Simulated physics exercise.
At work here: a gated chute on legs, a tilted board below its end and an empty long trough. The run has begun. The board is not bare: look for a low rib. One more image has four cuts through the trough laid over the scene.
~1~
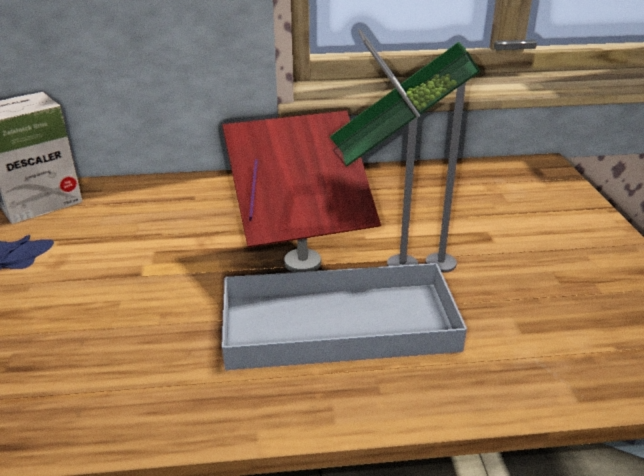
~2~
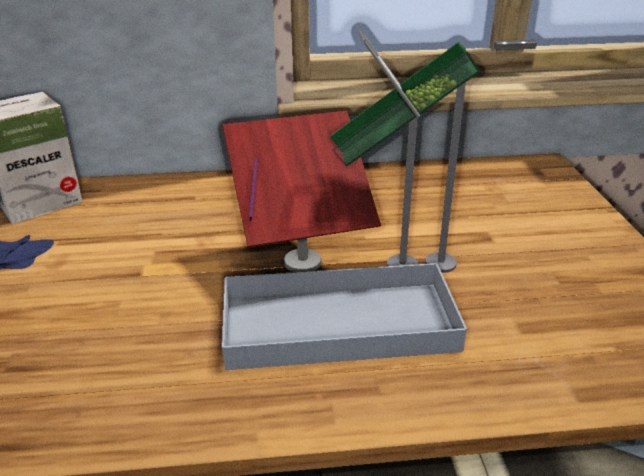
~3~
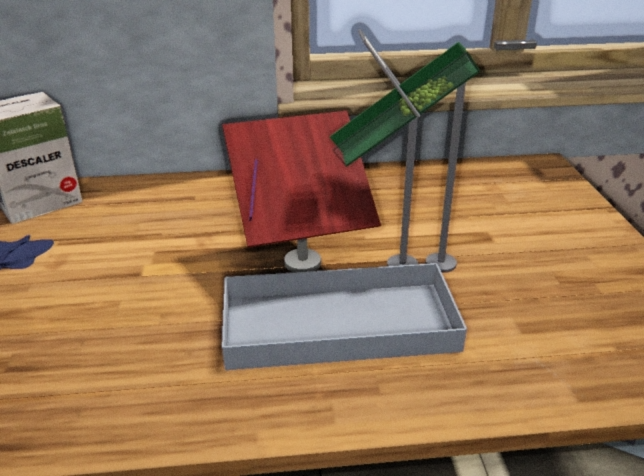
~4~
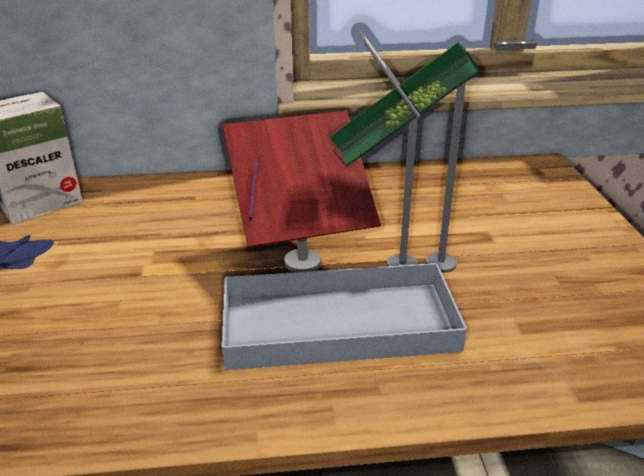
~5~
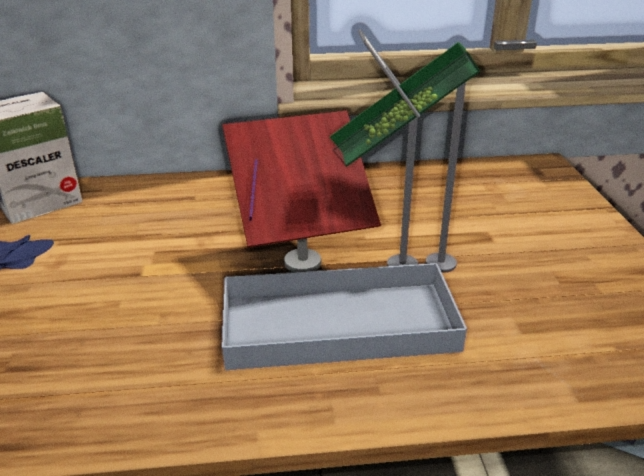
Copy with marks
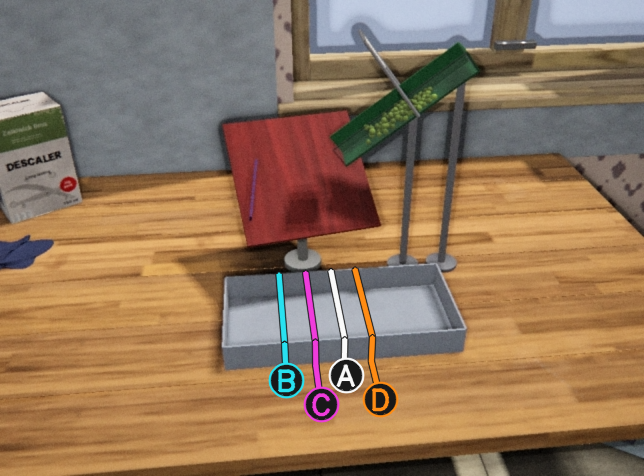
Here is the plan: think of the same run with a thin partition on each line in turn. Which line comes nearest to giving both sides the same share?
Line B.
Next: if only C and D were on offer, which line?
That is line C.
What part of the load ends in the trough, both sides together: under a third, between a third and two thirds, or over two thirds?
It is over two thirds.
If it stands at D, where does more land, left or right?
The left side.
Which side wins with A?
Left.
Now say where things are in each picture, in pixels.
Load behind the gate near (426, 94), dried peas; lip of the chute near (344, 160), sloping fairly steeply, in the first picture.
Middle of the board near (301, 174), tilted fairly steeply; middle of its low edge near (316, 236); of its high edge near (286, 117), in the second picture.
Front corners of the trough near (223, 347) and (466, 329), empty; front of the load near (406, 113), in the third picture.
Middle of the load near (412, 103); its front near (388, 124), close to a third of the way to the lip; rib from (256, 159) to (251, 217), in the fourth picture.
Middle of the load near (403, 113); its front near (368, 142), close to two thirds of the way to the lip, in the fifth picture.
On the marked copy, line A crosses the front rim at (344, 338); line B crosses the front rim at (284, 342); line C crosses the front rim at (315, 340); line D crosses the front rim at (372, 336).
Choosing A, of what is caught, the bulk on the left of the divider, a small share on the right.
Choosing B, of what is caught, close to half on the left of the divider, close to half on the right.
Choosing C, of what is caught, the bulk on the left of the divider, close to a quarter on the right.
Choosing D, of what is caught, the whole lot on the left of the divider, none at all on the right.
